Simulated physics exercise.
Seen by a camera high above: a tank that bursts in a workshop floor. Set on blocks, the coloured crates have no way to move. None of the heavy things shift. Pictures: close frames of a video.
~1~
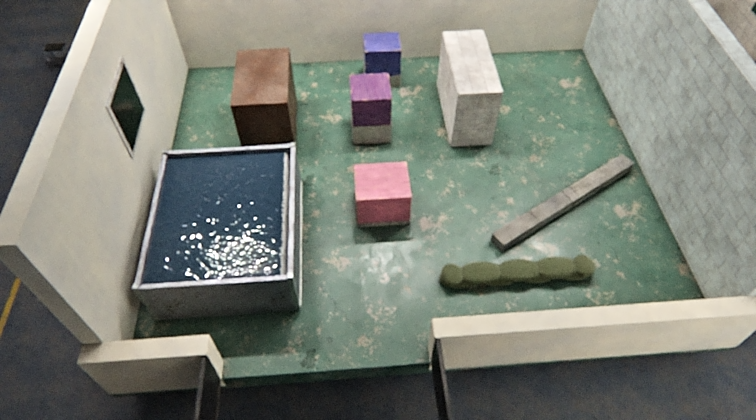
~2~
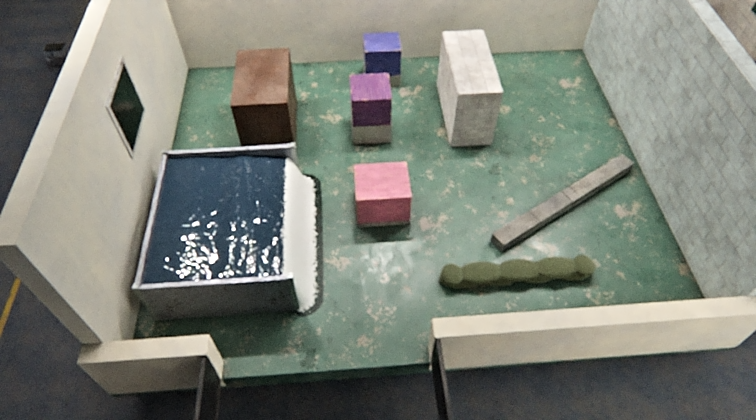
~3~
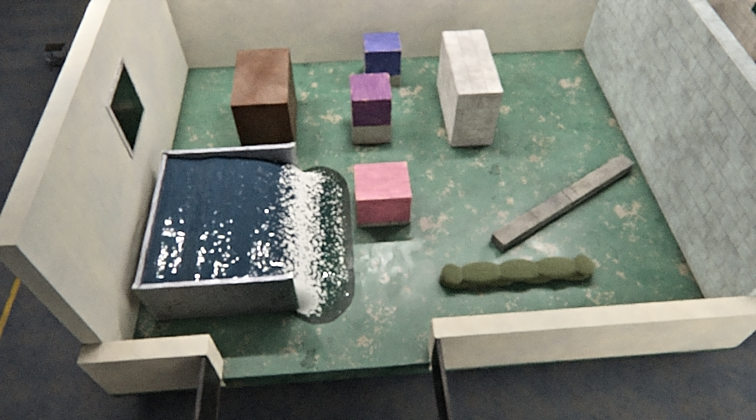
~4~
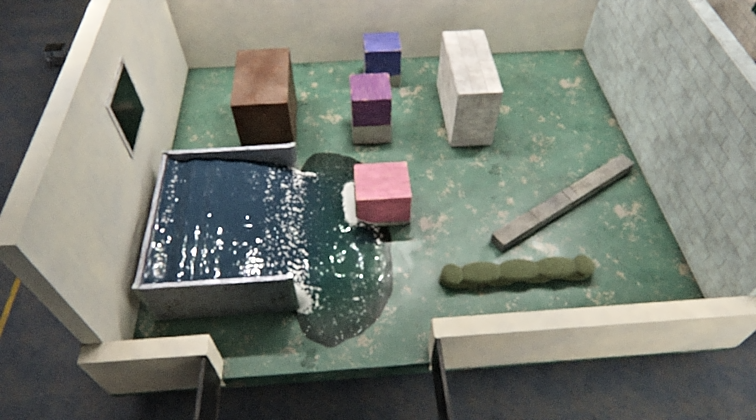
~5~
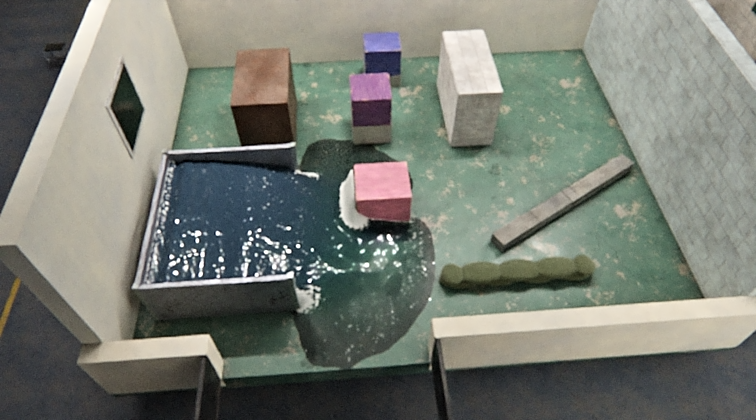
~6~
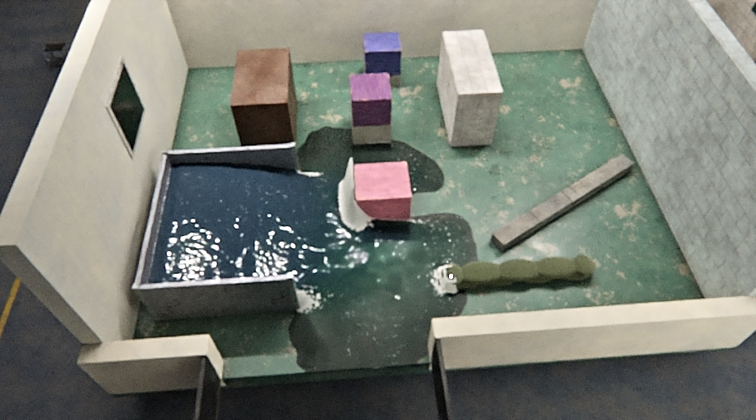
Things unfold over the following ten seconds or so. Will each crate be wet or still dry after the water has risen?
Afterwards the blue crate is still dry, the pink crate is wet, the purple crate is still dry.
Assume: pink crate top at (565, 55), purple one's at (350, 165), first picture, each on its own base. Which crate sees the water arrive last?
One in pink, last.
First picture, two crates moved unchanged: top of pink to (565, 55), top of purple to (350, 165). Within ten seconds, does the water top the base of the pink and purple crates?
Pink: Reached; purple: Reached.
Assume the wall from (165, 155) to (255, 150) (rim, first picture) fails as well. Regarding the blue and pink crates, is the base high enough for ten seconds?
Result: Blue crate reached, pink crate reached.
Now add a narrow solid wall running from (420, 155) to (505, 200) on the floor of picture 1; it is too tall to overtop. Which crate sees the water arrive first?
My answer: The pink-painted one.
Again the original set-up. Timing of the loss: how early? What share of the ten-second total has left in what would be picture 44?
About 75 per cent.
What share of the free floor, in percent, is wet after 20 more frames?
I'd say close to 70 per cent.
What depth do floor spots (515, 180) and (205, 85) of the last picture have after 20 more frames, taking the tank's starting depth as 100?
I reckon it's around 14 and then 2 in a hundred.
A moment on, water covers 35 % of the floor; the blue crate not reached, the pink crate water round its plinth, the purple crate water round its plinth.
Next, water covers 60 % of the floor; the blue crate water round its plinth, the pink crate water round its plinth, the purple crate water round its plinth.
Then, water covers 70 % of the floor; the blue crate water round its plinth, the pink crate water round its plinth, the purple crate water round its plinth.
Later, water covers 85 % of the floor; the blue crate water round its plinth, the pink crate water round its plinth, the purple crate water round its plinth.
In the end, water covers 95 % of the floor; the blue crate stayed above the water, the pink crate was topped, the purple crate stayed above the water.
